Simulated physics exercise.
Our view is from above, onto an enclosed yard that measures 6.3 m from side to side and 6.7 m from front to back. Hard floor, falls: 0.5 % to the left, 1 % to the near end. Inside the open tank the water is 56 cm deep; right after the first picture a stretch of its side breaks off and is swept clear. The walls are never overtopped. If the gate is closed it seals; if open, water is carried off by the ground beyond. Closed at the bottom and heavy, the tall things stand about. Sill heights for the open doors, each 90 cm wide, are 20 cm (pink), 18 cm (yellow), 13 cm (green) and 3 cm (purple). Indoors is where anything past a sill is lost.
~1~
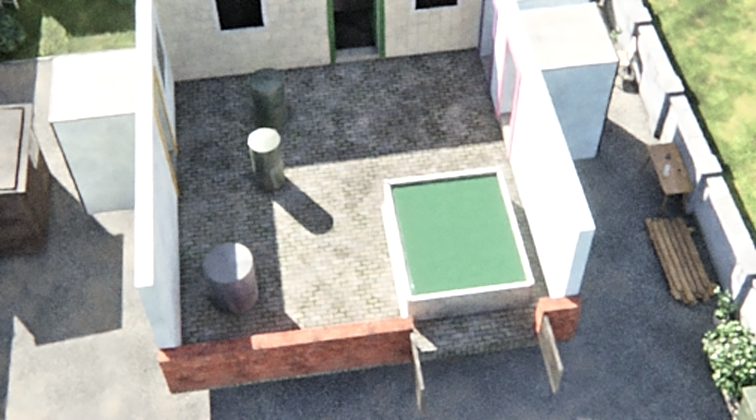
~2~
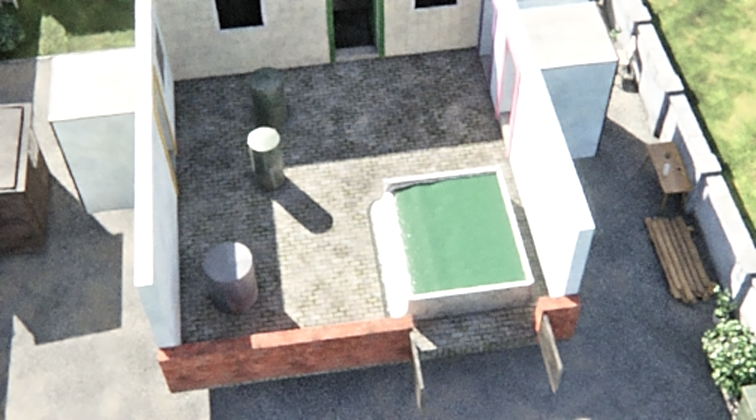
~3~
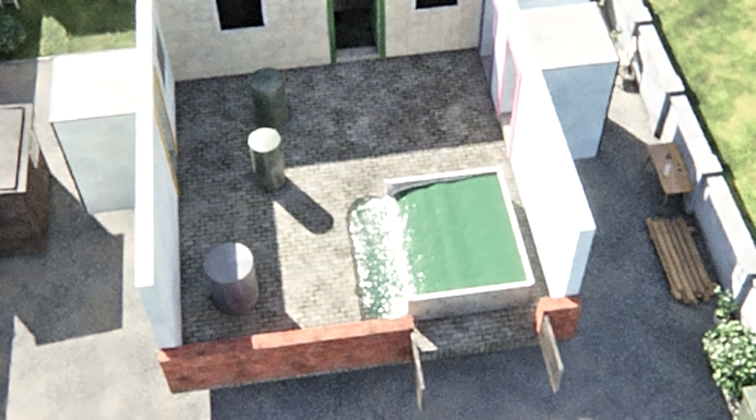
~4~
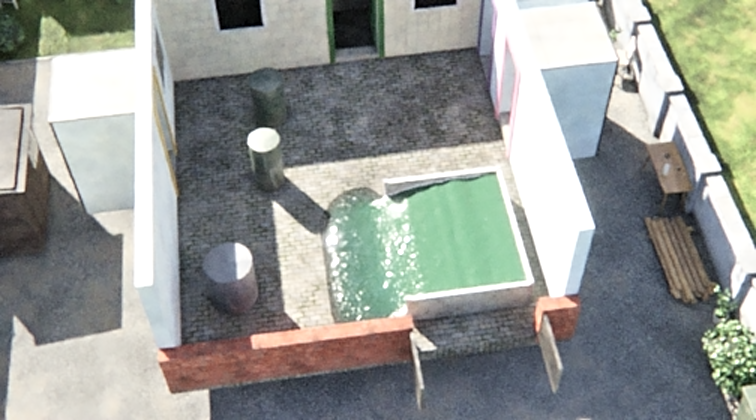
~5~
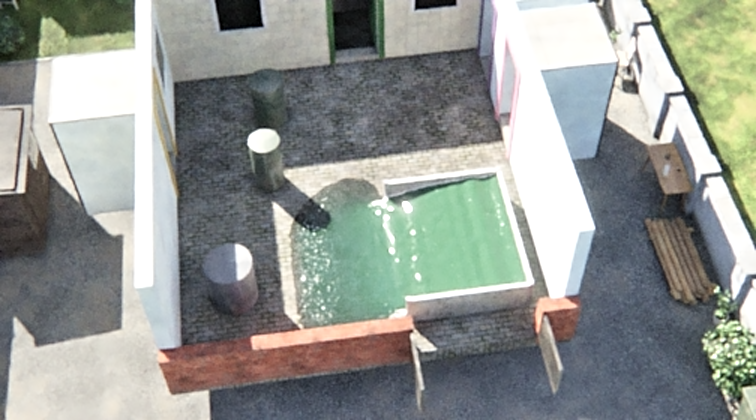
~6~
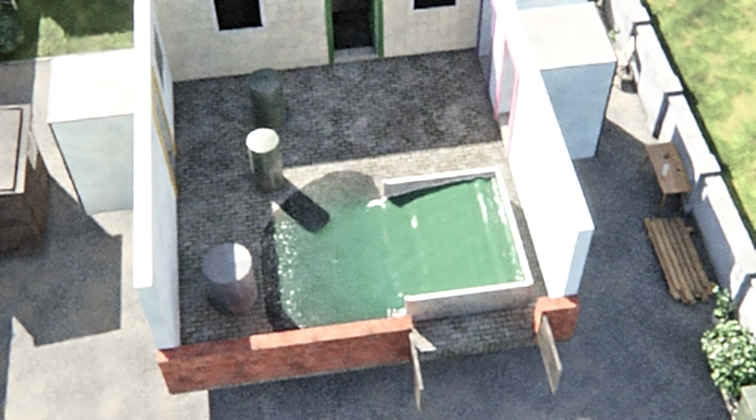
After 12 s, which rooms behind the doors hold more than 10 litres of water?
Room by room: Behind the pink door 10 litres at most, behind the yellow door 10 litres at most, behind the green door 10 litres at most, behind the purple door more than 10 litres.
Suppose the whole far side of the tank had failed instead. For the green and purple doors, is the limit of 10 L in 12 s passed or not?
So green ends up past the limit and purple ends up past the limit.
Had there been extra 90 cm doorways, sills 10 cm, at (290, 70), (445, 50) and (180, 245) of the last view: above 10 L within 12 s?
Per doorway, in order: Insufficient / insufficient / sufficient.
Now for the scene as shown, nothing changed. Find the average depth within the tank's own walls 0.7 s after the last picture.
Roughly 30 cm on average.
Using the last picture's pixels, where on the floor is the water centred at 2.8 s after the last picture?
At roughly (281, 254).
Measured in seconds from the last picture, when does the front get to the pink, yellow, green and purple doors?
Arrival: Pink 6.5 s, yellow 1.3 s, green 4.0 s, purple 6.0 s.
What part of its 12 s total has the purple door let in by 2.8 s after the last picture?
It comes to about 0 per cent.
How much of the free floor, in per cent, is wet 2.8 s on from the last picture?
I'd guess around 50 %.
Then, 0.7 s after the last picture water covers 35 % of the floor and is deepest (36 cm) near (263, 286); pink door not reached, yellow door not reached, green door not reached, purple door not reached.
Then, 1.5 s after the last picture water covers 40 % of the floor and is deepest (50 cm) near (182, 371); pink door not reached, yellow door 11 cm at the sill, 0 L in, green door not reached, purple door not reached.
Then, 2.8 s after the last picture water covers 50 % of the floor and is deepest (32 cm) near (179, 272); pink door not reached, yellow door 17 cm at the sill, 0 L in, green door not reached, purple door not reached.
Then, 6.3 s after the last picture water covers 95 % of the floor and is deepest (19 cm) near (176, 163); pink door not reached, yellow door 14 cm at the sill, 0 L in, green door 3 cm at the sill, 0 L in, purple door 9 cm at the sill, 4 L in.
Then, 11.3 s after the last picture water covers 100 % of the floor and is deepest (13 cm) near (547, 321); pink door 9 cm at the sill, 0 L in, yellow door 6 cm at the sill, 1 L in, green door 5 cm at the sill, 0 L in, purple door 6 cm at the sill, 122 L in.
